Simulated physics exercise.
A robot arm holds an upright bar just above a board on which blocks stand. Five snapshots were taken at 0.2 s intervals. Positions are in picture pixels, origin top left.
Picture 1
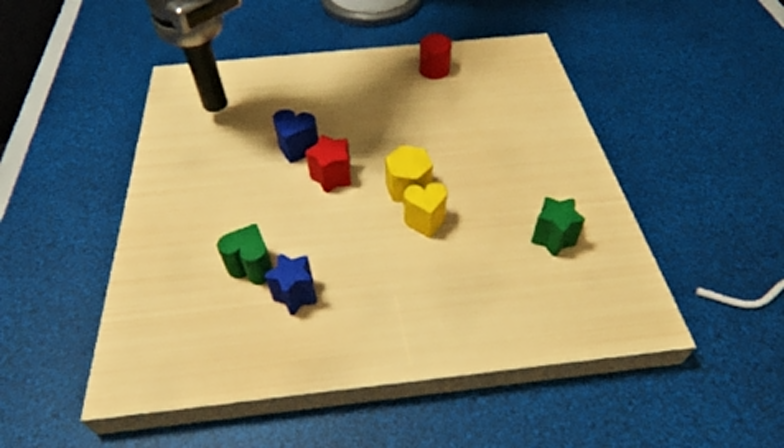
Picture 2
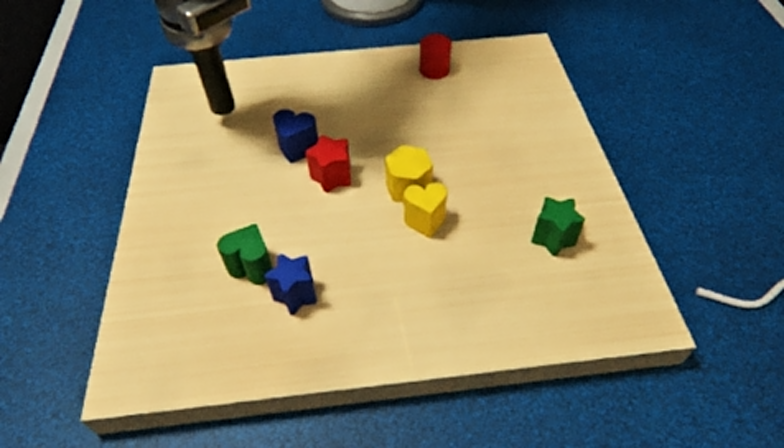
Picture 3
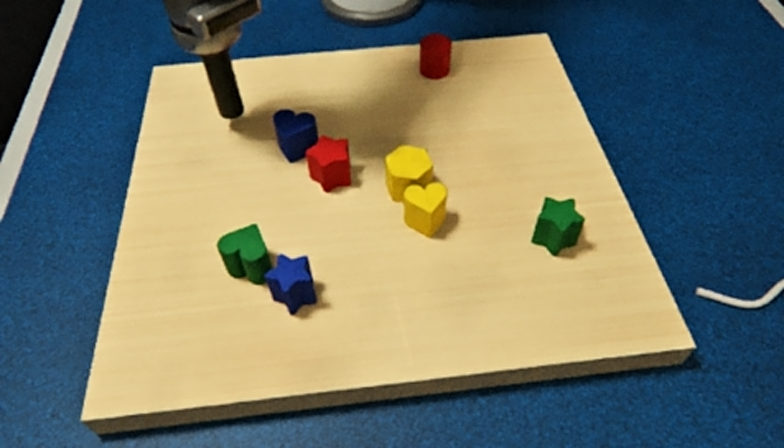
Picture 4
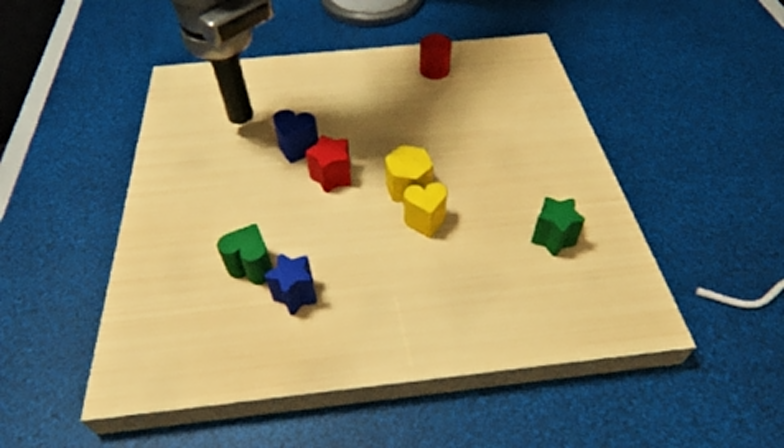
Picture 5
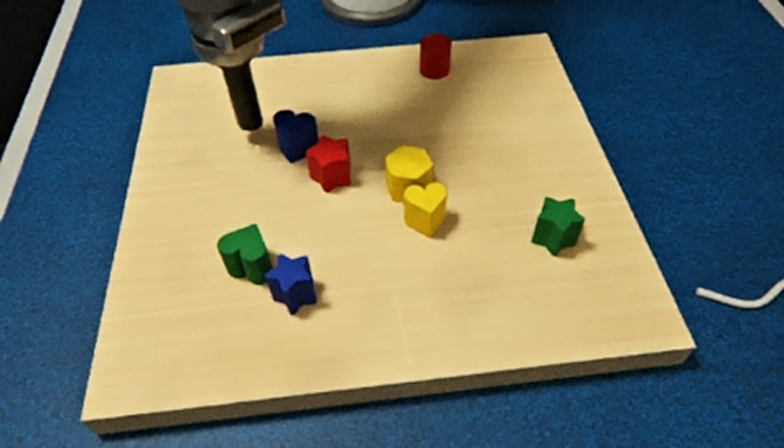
A robot arm moves its dark bar slightly right and down near still coloured blocks.
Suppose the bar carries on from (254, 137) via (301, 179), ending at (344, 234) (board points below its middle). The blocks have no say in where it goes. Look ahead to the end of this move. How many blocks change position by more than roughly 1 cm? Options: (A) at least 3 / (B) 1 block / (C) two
Correct choice: C.
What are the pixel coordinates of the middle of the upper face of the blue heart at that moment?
I'd guess (314, 127).
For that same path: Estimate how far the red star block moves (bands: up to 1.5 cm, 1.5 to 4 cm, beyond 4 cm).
The move is medium, 1.5 to 4 cm.
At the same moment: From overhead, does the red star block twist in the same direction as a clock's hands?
No, that is not how it ends up.
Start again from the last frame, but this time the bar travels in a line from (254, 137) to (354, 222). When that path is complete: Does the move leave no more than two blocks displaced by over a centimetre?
Yes, that is what happens.
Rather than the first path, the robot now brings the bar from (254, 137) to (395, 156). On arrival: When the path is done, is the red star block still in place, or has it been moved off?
It is no longer where it was.
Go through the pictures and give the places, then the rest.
Lower end of the bar (216, 105), tops of blocks, blue star block (289, 271), blue heart (293, 121), red star block (329, 150), in the first frame.
Bar (223, 108), blocks as before, in the second frame.
Bar (232, 111), blocks as before, in the third frame.
Bar (241, 117), blocks as before, in the fourth frame.
Bar (251, 123), blue star block (289, 271), blue heart (293, 121), red star block (329, 150), in the fifth frame.
On the path given first. One third of the way, bar (284, 151); blue heart (314, 127), turned 35° anticlockwise.
Two thirds of the way, bar (314, 183); blue heart (314, 127), turned 35° anticlockwise; red star block (345, 156), turned 35° anticlockwise.
At the end, bar (343, 221); blue star block not moved; blue heart (314, 127), turned 35° anticlockwise; red star block (346, 157), turned 45° anticlockwise.
